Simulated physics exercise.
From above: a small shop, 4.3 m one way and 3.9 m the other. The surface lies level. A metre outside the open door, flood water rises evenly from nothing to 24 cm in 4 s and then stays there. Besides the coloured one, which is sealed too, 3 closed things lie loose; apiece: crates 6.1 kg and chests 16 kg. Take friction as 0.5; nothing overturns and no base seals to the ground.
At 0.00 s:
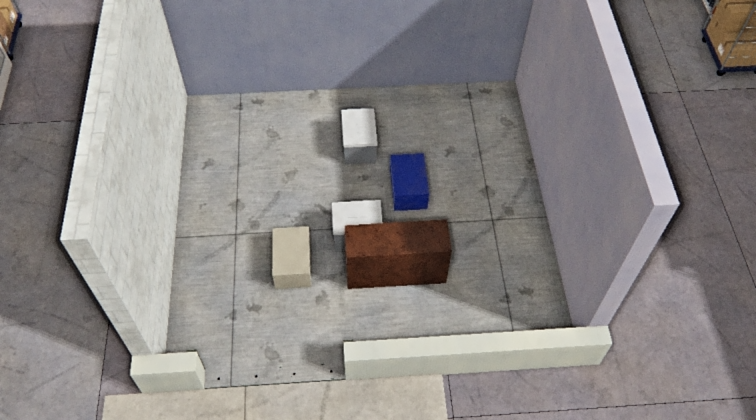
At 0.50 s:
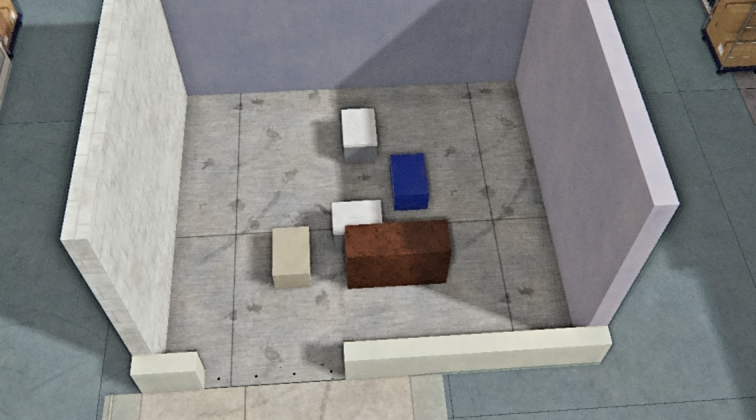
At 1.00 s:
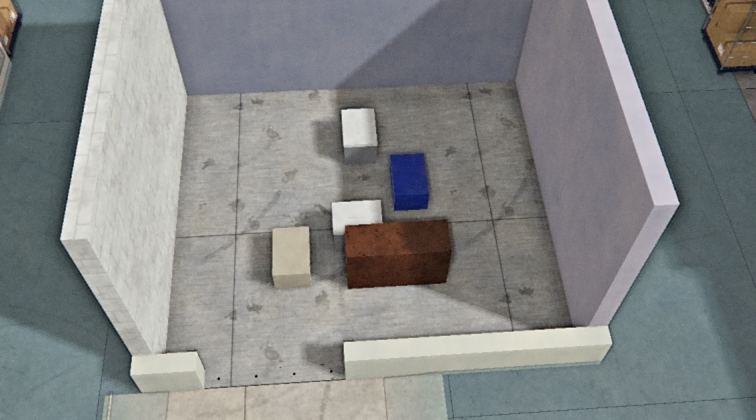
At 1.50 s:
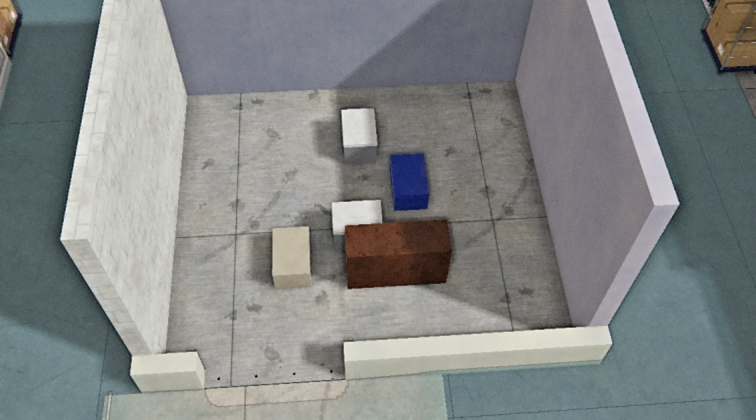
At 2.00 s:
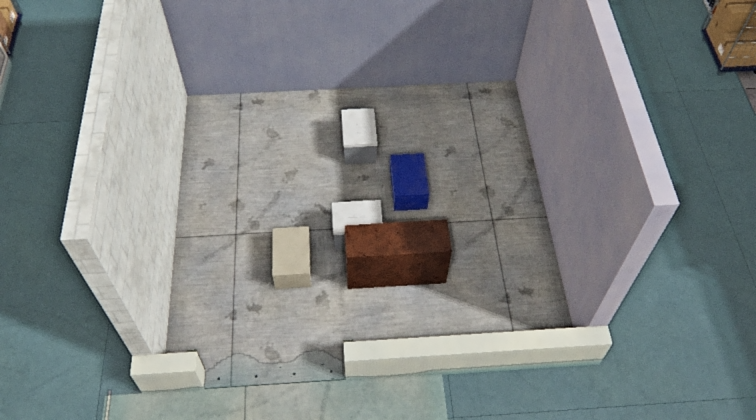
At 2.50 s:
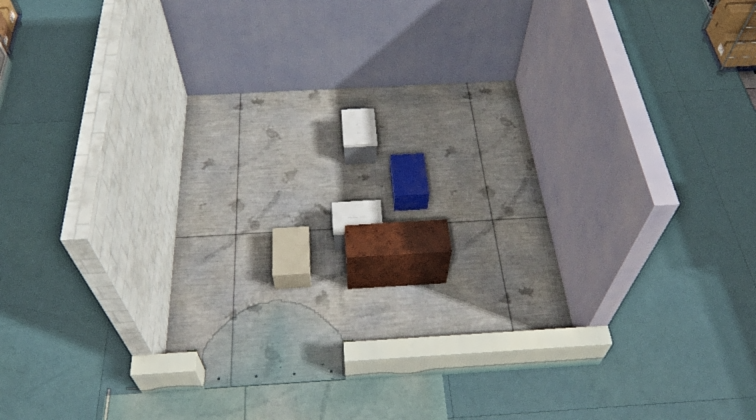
Shallow blue-green water spreads over the grey ground around a small, open-topped shop, seen from above by a still camera. Inside the pale walls, a white box sits toward the back, a blue crate right of centre, and a low white block behind a large rust-brown box, with a beige one to its left. The water covers the pale slab outside, then creeps through the front doorway in a rounded patch, while the boxes stay put.
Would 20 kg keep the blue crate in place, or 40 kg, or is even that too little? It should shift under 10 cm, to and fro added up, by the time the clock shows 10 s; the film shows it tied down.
Verdict: The smaller load will do.
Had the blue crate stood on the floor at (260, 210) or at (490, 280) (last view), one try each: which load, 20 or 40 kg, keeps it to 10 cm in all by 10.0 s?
In turn: It takes the larger; the smaller is enough.
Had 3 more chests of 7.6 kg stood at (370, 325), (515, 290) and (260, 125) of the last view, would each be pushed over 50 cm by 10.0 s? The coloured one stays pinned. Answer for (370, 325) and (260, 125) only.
In turn: Less, more.
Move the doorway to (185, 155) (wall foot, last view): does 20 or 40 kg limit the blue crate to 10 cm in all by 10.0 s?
In that case only the larger load is enough.
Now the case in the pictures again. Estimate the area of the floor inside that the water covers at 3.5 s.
Some 3.0 m2.
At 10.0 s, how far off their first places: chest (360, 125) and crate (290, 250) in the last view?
In turn: 140 cm, 300 cm.
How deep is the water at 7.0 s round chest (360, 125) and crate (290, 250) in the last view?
About 4 and 12 cm.
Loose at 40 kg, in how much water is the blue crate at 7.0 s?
Roughly 3 cm.
After 3.5 s the blue crate would be 0 cm from its start with 20 kg and 0 cm from its start with 40 kg; 0 cm of water round it then.
After 4.5 s the blue crate would be 0 cm from its start with 20 kg and 0 cm from its start with 40 kg; 0 cm of water round it then.
After 7.0 s the blue crate would be 0 cm from its start with 20 kg and 0 cm from its start with 40 kg; 3 cm of water round it then.
After 10.0 s the blue crate would be 0 cm from its start with 20 kg and 0 cm from its start with 40 kg; 5 cm of water round it then.
